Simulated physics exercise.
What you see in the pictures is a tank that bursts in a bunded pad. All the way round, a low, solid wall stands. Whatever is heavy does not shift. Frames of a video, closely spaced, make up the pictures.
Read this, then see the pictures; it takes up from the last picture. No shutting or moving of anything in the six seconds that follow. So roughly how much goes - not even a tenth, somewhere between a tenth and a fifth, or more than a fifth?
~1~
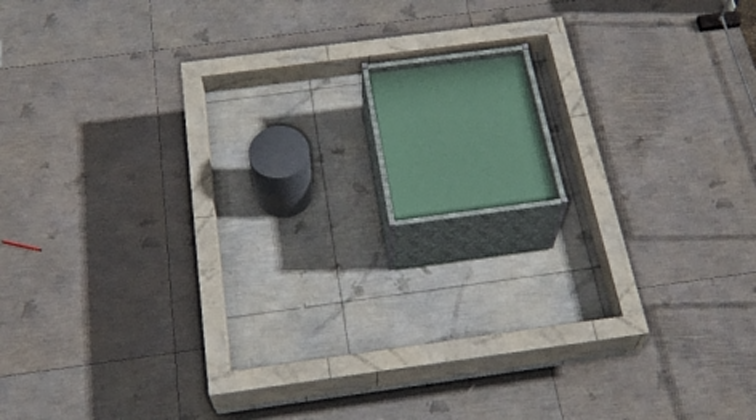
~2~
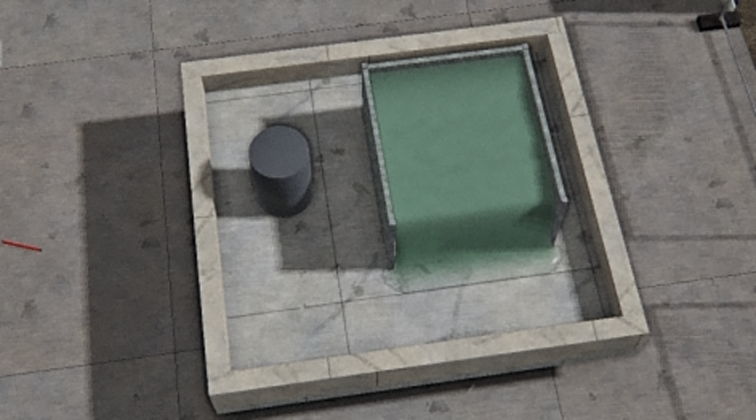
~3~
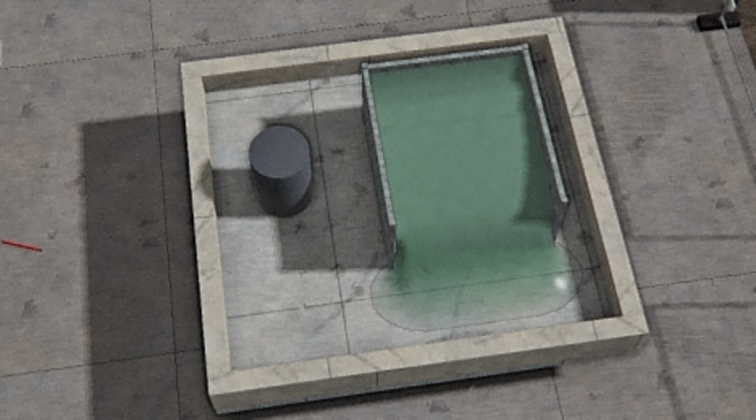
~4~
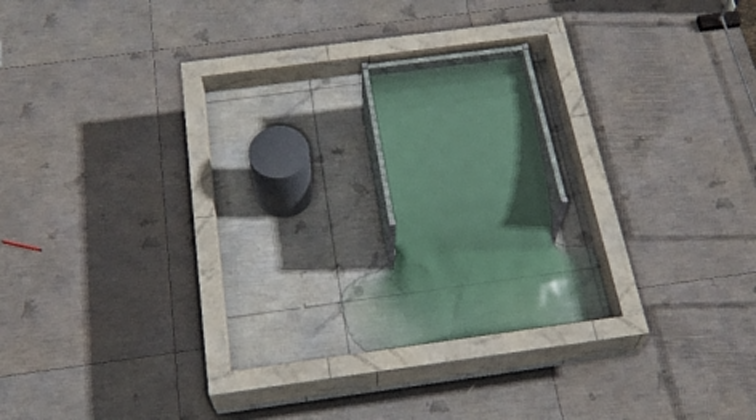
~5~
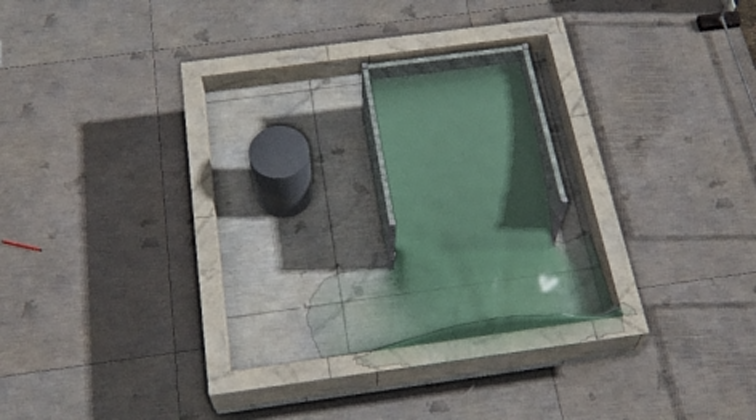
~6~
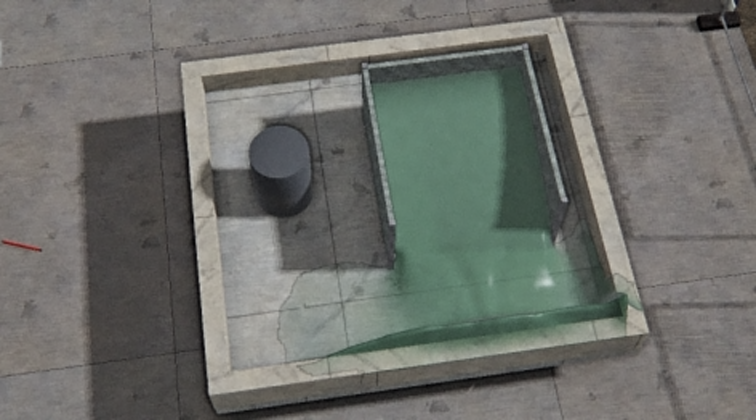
I predict a loss in excess of a fifth.
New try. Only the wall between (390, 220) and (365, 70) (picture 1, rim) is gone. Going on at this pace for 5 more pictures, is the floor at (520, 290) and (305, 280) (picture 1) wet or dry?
Taken in order, the first spot is spared and the second is submerged.
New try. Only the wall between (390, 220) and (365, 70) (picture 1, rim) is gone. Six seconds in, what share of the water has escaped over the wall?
Around 16 percent.
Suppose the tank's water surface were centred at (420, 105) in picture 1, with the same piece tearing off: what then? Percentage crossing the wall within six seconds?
Roughly 22 percent, as I see it.
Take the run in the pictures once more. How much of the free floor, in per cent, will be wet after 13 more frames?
80 %.
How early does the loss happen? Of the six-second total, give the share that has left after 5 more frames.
About 50 %.
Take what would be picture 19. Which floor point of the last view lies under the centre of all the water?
At about (431, 251).
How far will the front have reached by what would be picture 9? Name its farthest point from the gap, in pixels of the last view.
I'd say at around (234, 381).
A moment on, water covers 35 % of the floor; the low wall has let 5 % over.
Next, water covers 40 % of the floor; the low wall has let 13 % over.
Then, water covers 70 % of the floor; the low wall has let 25 % over.
Later, water covers 75 % of the floor; the low wall has let 27 % over.
In the end, water covers 75 % of the floor; the low wall has let 27 % over.
